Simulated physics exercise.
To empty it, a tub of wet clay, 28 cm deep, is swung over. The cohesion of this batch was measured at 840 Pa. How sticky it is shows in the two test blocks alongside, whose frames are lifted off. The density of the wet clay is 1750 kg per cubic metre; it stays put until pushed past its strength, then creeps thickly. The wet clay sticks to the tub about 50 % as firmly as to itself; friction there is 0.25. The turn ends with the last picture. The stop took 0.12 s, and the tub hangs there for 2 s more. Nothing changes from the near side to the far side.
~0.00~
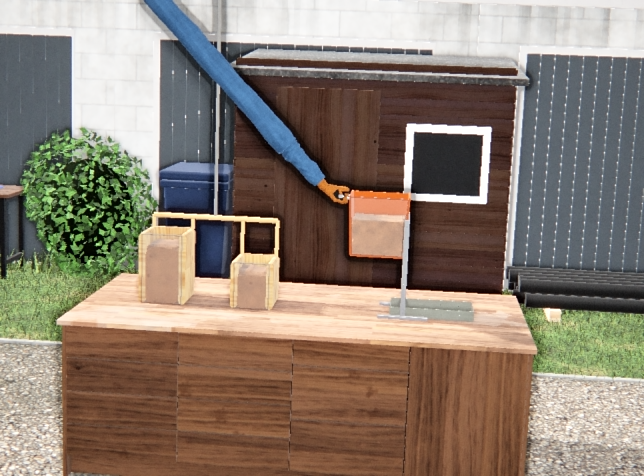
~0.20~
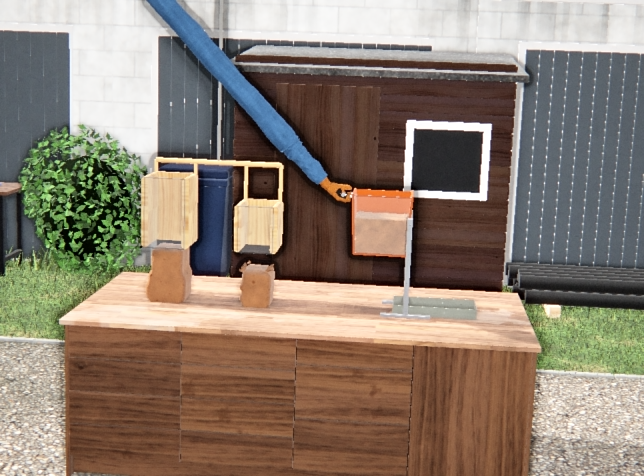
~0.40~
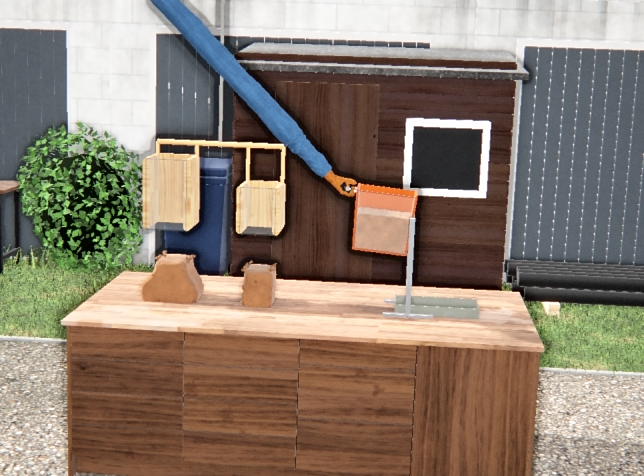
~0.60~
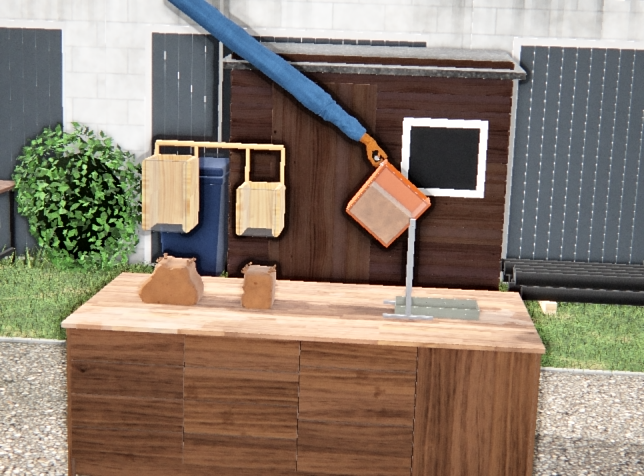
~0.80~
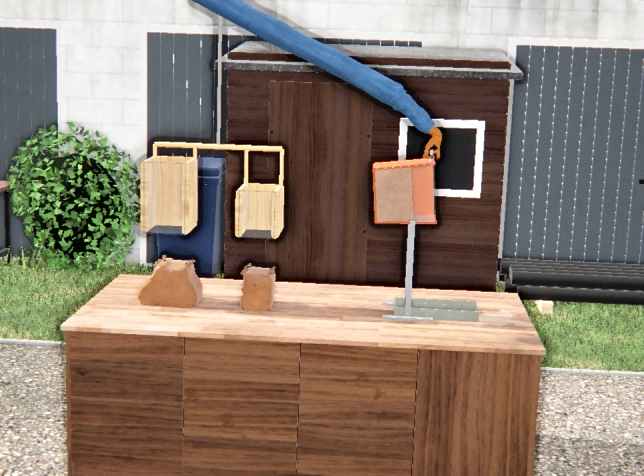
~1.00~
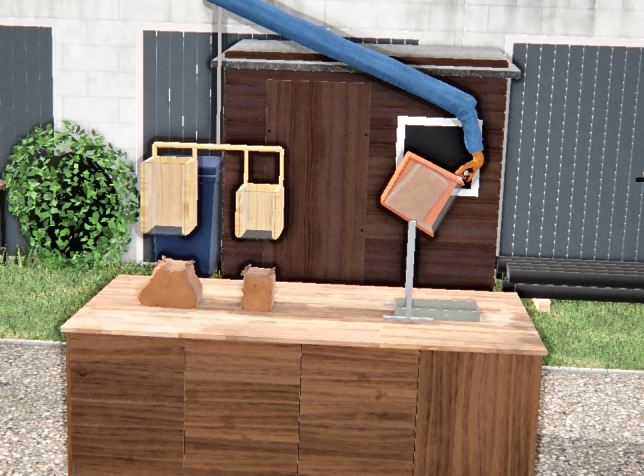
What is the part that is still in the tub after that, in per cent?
It comes to some 0 %.
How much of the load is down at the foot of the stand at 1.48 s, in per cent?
About 70 %.
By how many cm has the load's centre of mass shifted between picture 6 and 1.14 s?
About 13 cm.
By 1.14 s, the tub is at 118 degrees and holds 70 %.
By 1.31 s, the tub is at 118 degrees and holds 15 %.
By 1.48 s, the tub is at 118 degrees and holds 0 %.
By 1.65 s, the tub is at 118 degrees and holds 0 %.
By 3.00 s, at the end, the tub is at 118 degrees and holds 0 %.
